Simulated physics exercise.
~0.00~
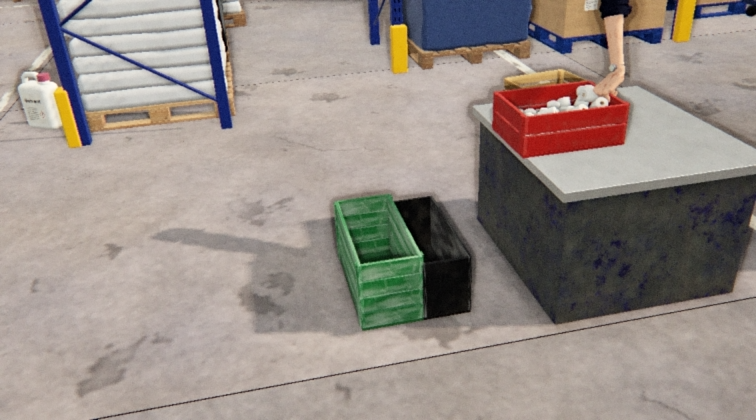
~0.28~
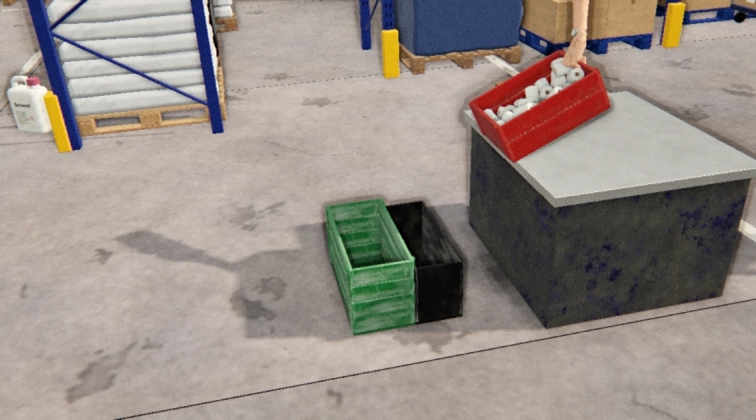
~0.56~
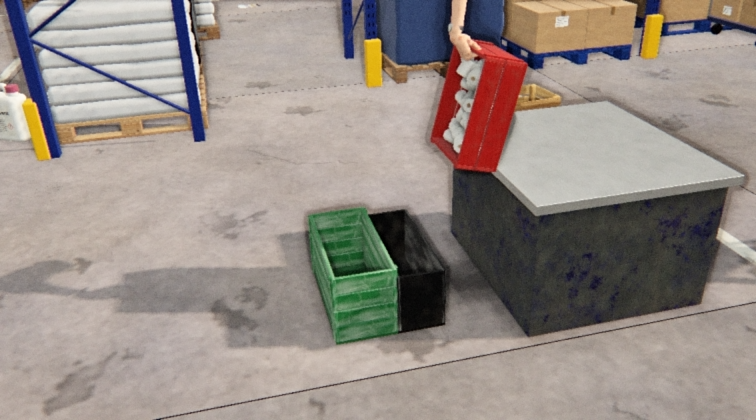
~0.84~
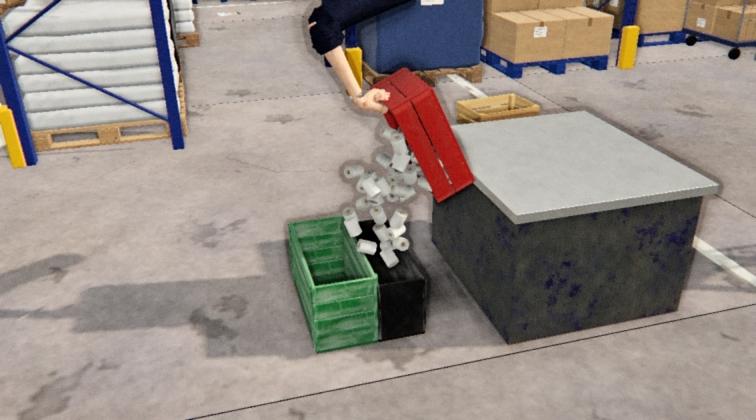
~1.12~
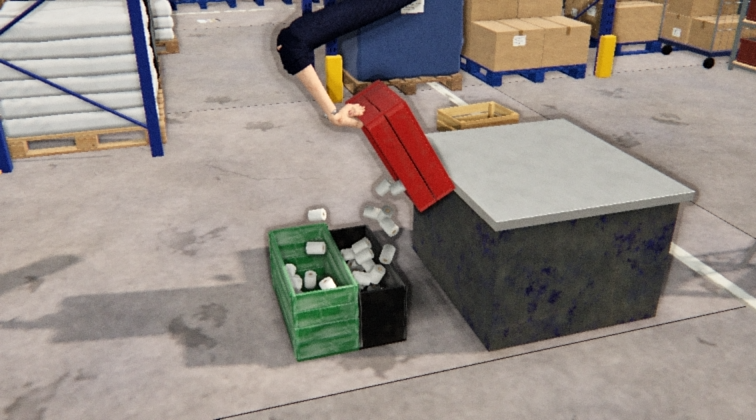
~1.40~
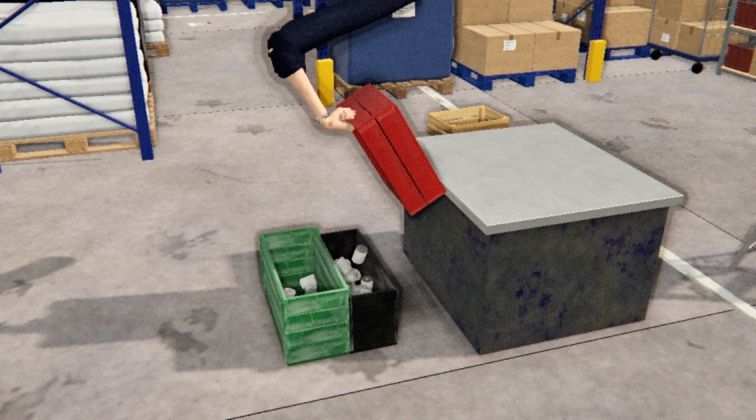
Red box of white paper rolls tipping over a bench's end by hand, spilling them into black and green containers below.
